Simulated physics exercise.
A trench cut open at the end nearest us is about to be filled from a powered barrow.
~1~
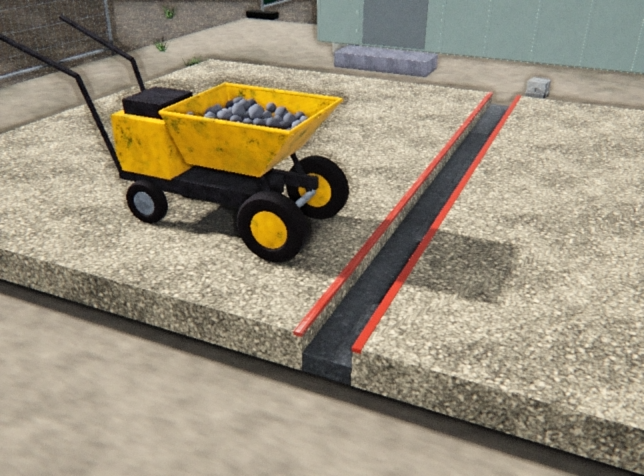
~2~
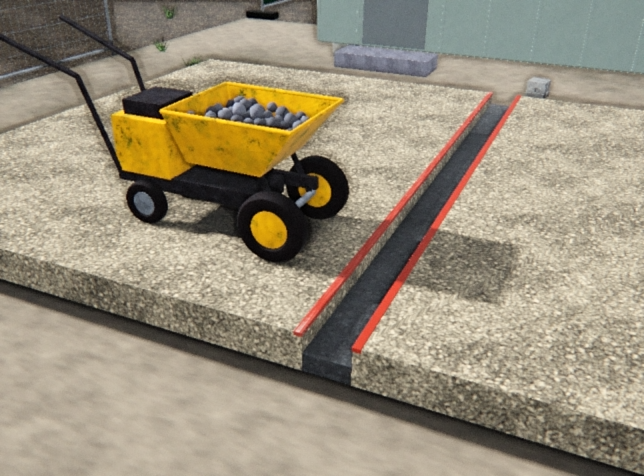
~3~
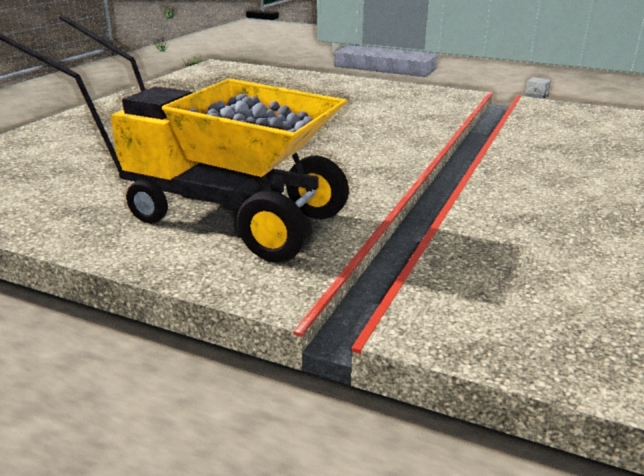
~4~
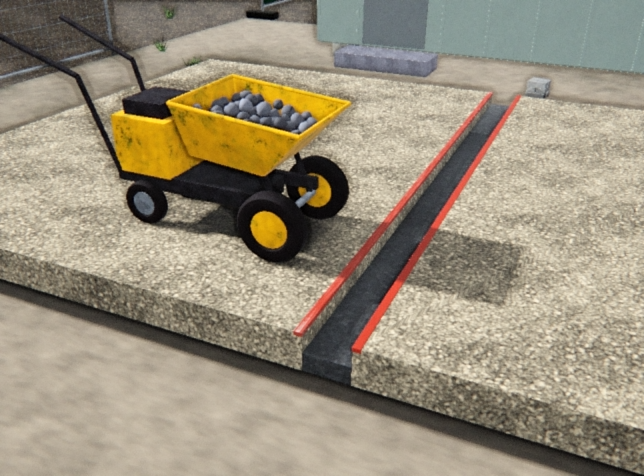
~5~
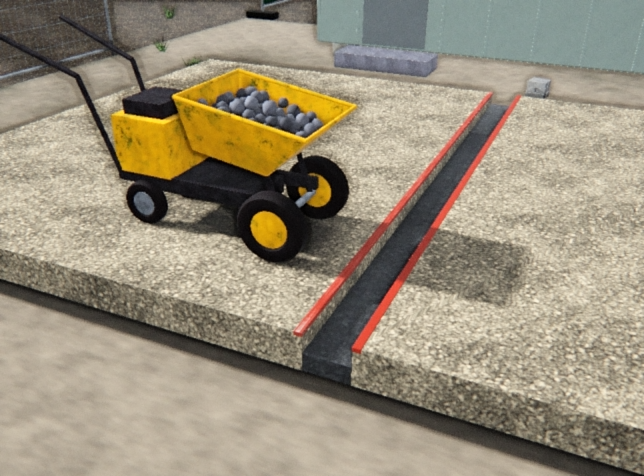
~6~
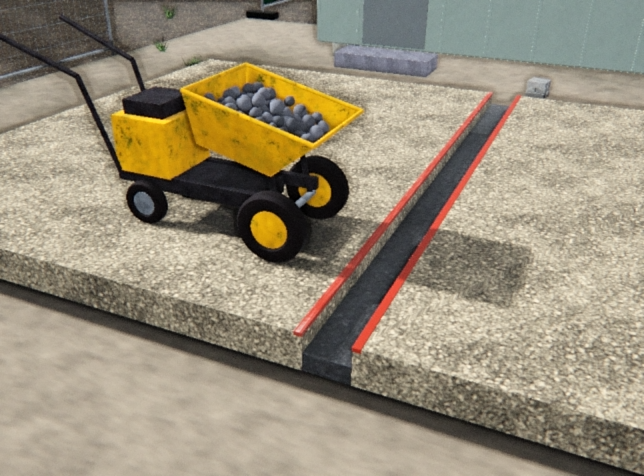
The yellow skip of a small wheeled barrow, loaded with round grey cobbles, sat level at first, then tilted slightly forward to the right while the wheels stayed still beside a red-edged trench.
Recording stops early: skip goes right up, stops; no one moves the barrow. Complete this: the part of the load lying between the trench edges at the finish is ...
The smaller part.
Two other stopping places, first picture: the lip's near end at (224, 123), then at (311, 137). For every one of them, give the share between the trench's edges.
The shares come out close to 60 and 10 per cent, in that order.
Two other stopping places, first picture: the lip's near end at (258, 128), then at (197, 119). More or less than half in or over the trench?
Well, parked at the first spot it'd be past the halfway mark, and at the second it'd be short of the halfway mark.
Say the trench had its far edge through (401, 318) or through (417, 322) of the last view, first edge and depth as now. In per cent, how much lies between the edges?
Lab note: Try one about 60 %, try two about 80 %.
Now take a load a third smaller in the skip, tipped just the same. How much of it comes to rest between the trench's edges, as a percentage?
About 30 per cent.
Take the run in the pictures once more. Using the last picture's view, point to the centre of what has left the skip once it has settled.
Somewhere around (436, 261) in the final view.
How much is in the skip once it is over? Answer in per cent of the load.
I'd say close to 0 percent.
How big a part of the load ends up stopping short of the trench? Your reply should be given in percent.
My estimate is around 0 percent.
Soon after the last picture, skip tipped steeply; all in the skip.
A little later, skip tipped steeply; nearly all in the skip; a stray few in or heaped over the trench; a stray few beyond it; a stray few falling.
Later still, skip tipped right over; about a quarter in the skip; a small part in or heaped over the trench; about two thirds beyond it; a stray few falling.
By the end, skip tipped right over; about a quarter in or heaped over the trench; about two thirds beyond it.
